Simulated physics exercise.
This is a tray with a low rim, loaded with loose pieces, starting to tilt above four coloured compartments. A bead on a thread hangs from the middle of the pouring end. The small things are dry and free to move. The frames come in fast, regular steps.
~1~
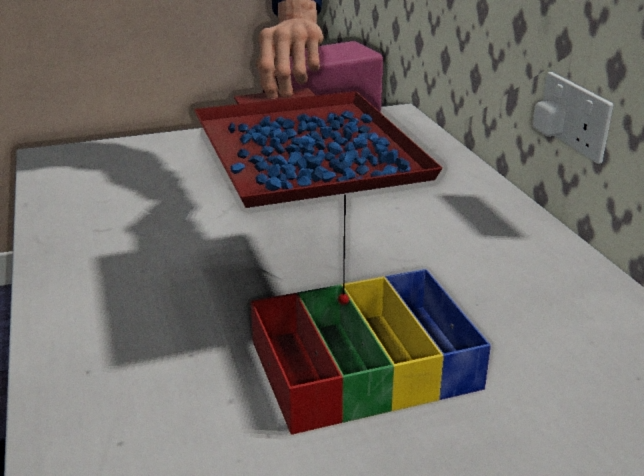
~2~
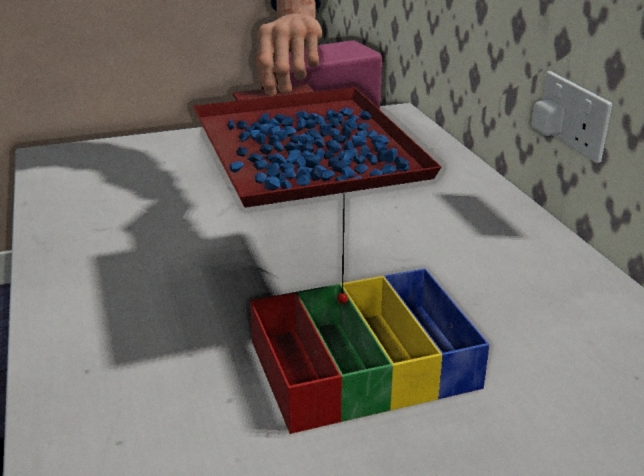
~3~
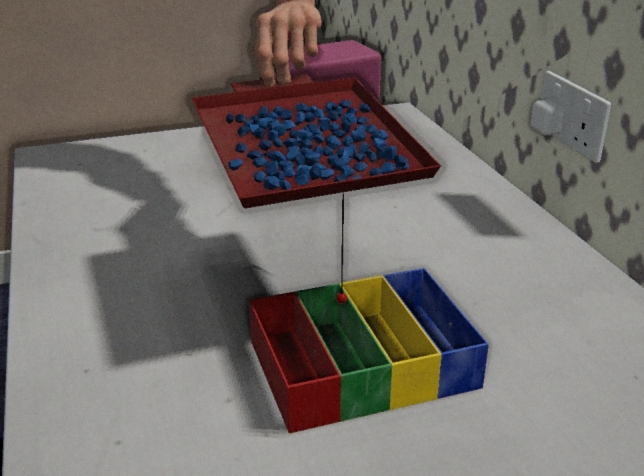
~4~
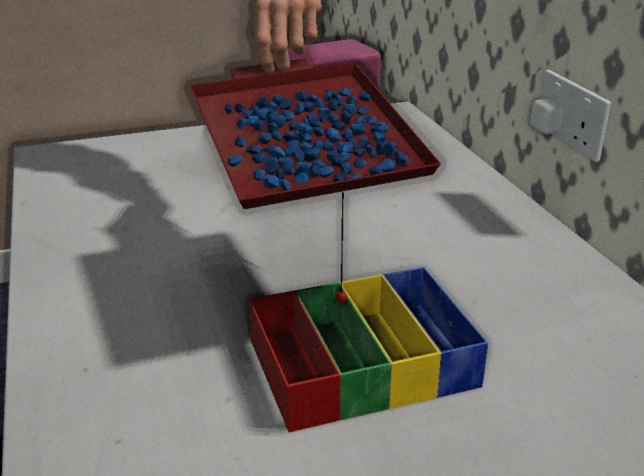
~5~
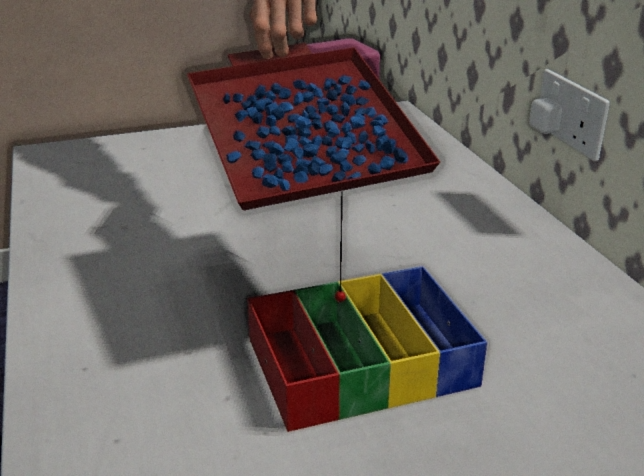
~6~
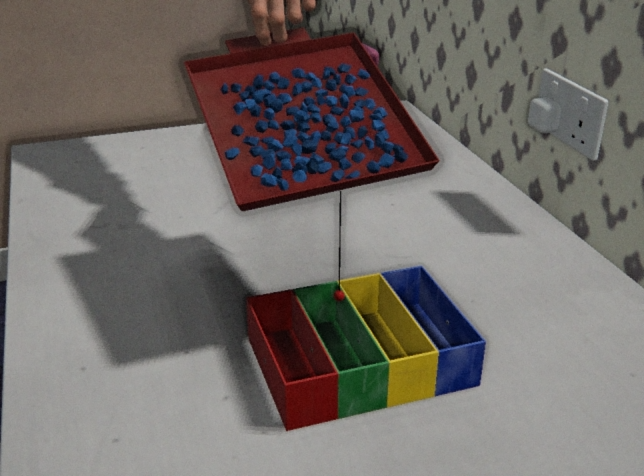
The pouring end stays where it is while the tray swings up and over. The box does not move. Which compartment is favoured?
The red cell gets the most.
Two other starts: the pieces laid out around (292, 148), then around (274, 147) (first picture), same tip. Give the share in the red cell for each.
First some 50, then 40 per cent.
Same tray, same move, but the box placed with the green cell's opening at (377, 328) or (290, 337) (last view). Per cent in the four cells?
First some 40, then 100 per cent.
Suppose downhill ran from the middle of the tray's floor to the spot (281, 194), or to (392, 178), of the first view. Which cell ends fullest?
One: Red. Two: The blue cell.
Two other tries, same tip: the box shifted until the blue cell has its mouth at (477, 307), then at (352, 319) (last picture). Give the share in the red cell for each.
The first gives 30 %, the second 0 %.
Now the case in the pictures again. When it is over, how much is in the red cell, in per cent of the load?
About 40 per cent.
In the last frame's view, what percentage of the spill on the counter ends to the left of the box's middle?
Roughly 90 in a hundred.
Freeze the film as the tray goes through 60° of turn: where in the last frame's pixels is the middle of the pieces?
At about (306, 163).
Just after the last frame, tray tipped steeply; almost all on the tray; just a few falling or outside the box.
A moment on, tray tipped right over; about a tenth on the tray; roughly a third in the red cell; about a tenth in the green cell; just a few in the yellow cell; roughly half falling or outside the box.
Further on, tray tipped past a quarter turn; roughly a third in the red cell; roughly a quarter in the green cell; about a tenth in the yellow cell; roughly a third falling or outside the box.
When it is over, tray tipped past a quarter turn; roughly a third in the red cell; roughly a quarter in the green cell; about a tenth in the yellow cell; not one in the blue cell; roughly a third outside the box.
